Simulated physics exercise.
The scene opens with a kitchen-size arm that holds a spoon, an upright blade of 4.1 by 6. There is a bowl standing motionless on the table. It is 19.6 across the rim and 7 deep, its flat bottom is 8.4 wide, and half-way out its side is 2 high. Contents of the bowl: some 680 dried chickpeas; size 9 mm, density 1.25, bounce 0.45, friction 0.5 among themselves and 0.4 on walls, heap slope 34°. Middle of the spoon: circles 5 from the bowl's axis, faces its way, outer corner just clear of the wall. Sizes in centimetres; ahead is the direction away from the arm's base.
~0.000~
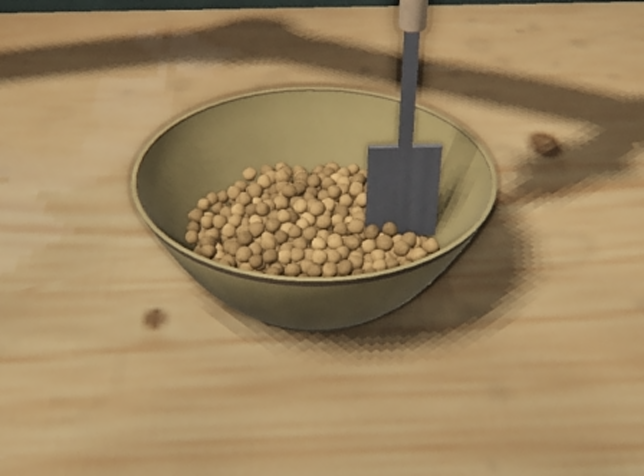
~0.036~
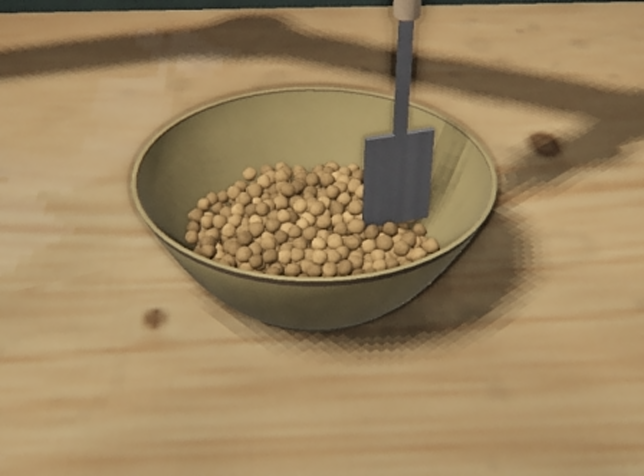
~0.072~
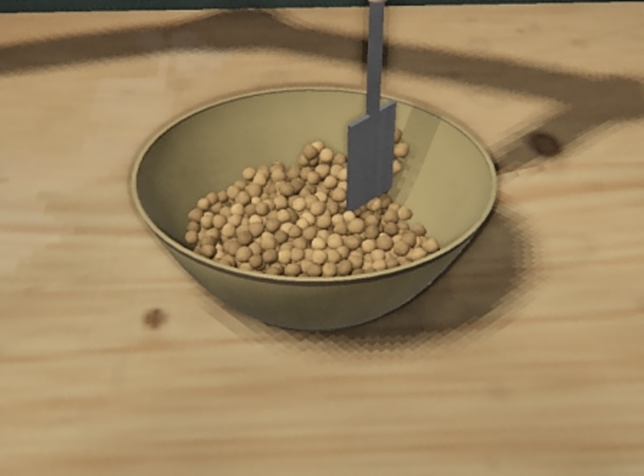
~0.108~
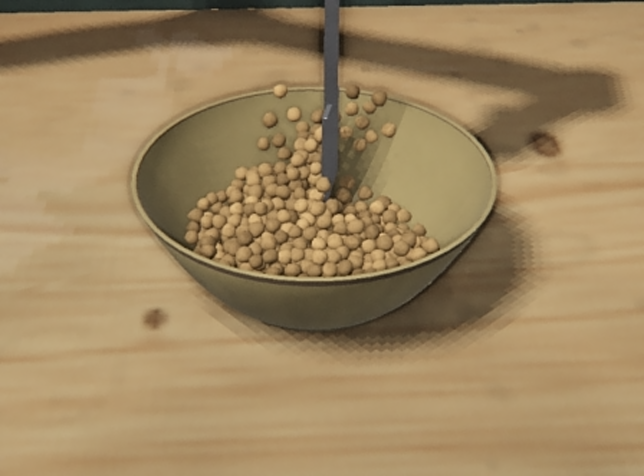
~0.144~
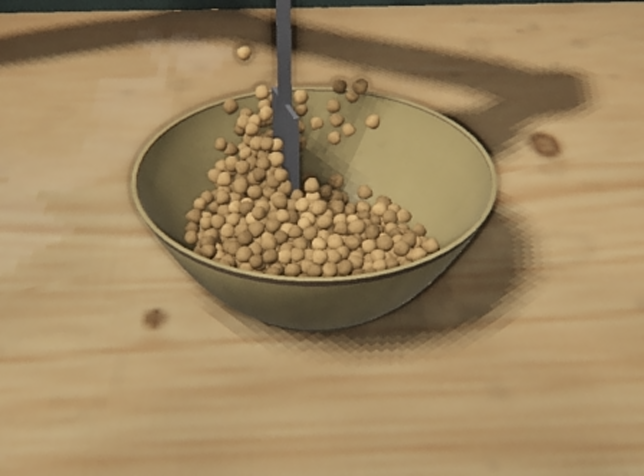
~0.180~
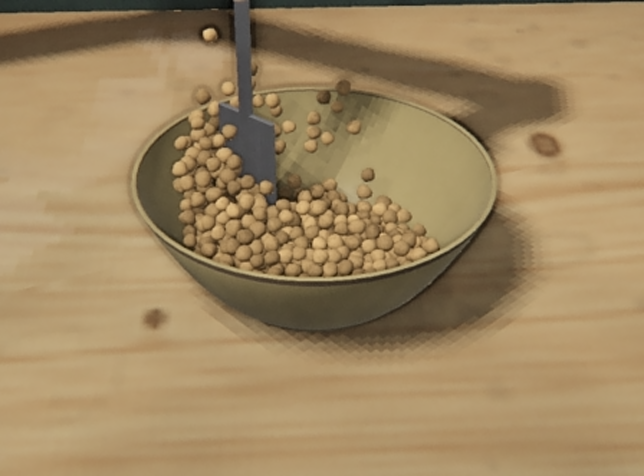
The footage shows a flat grey blade on a thin shaft standing in a greenish bowl of chickpeas on a wooden table, then turning and sweeping leftward through them, piling chickpeas up the left side and tossing several into the air.
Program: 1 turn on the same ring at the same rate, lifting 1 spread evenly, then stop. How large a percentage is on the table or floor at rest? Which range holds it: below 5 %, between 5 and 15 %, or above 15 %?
It lies between 5 and 15 %.
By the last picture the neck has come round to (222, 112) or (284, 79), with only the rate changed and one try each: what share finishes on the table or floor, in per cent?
So, roughly 15 percent the first time and 0 percent the second.
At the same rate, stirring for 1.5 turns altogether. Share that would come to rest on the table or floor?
Roughly 15 per cent.
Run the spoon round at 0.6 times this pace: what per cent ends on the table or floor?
I'd say about 0 %.
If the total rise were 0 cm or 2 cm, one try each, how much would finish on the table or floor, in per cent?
I'd say some 15 per cent, and some 5 per cent.
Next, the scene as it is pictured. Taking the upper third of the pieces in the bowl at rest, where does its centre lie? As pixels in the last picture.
Roughly pixel (348, 227).
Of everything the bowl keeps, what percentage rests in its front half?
Close to 50 in a hundred.
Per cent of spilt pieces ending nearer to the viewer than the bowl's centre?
My reading is roughly 70 per cent.
By 0.27 s, 220° round, highest piece 10 above the table; 667 in the bowl, 1 on the table or floor, 15 in flight or on the tool.
By 0.37 s, 302° round, highest piece 9 above the table; 649 in the bowl, 16 on the table or floor, 18 in flight or on the tool.
By 0.62 s, 0° round, highest piece 6 above the table; 629 in the bowl, 54 on the table or floor.
By 1.32 s, 0° round, highest piece 6 above the table; 629 in the bowl, 54 on the table or floor.
Final count, 629 in the bowl, 54 on the table or floor. That is 8 % on the table or floor.
